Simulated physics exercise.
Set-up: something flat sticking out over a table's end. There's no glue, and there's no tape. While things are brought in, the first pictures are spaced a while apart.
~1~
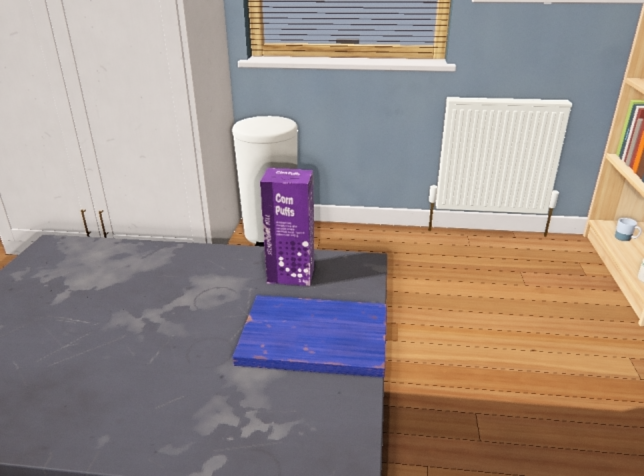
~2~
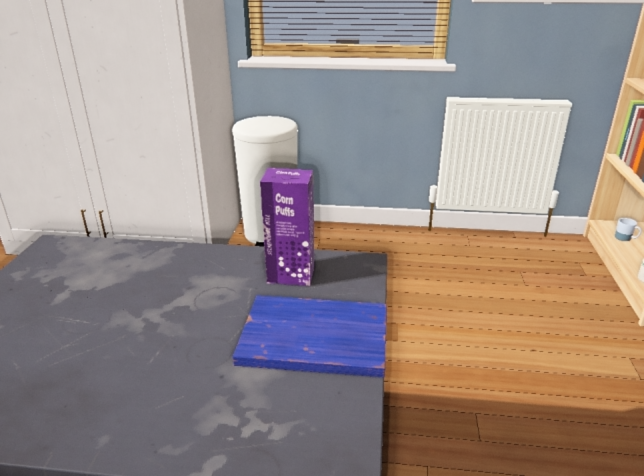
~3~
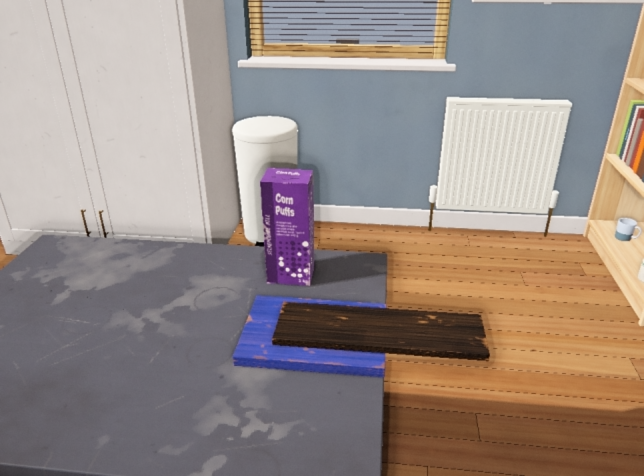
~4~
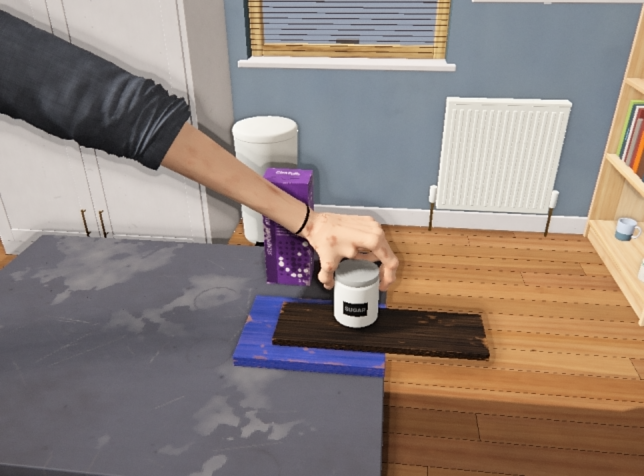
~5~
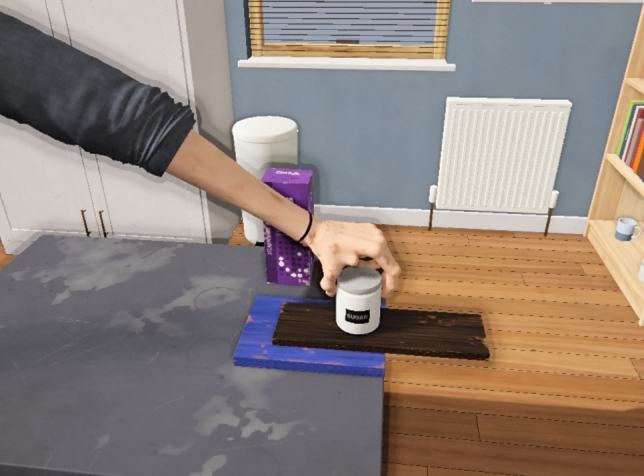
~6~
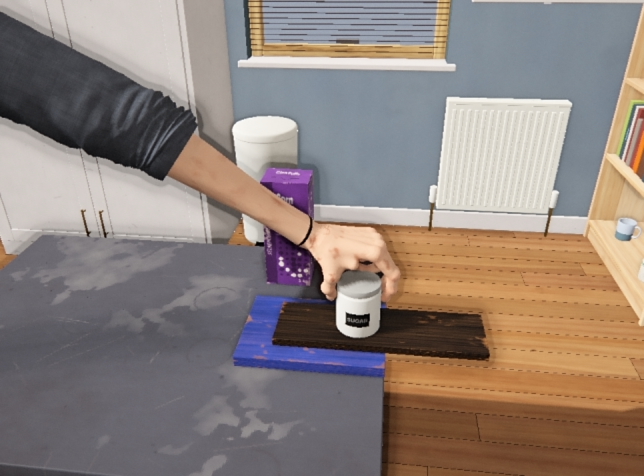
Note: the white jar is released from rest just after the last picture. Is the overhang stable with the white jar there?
The result will most likely be balance.
Then, 0.90 s on from there, things are still on the move.
Then, 1.80 s on from there, as before.
In the end, all 4 unmoved. At the end, from the last picture's camera, white jar near (359, 303). The plank holds.
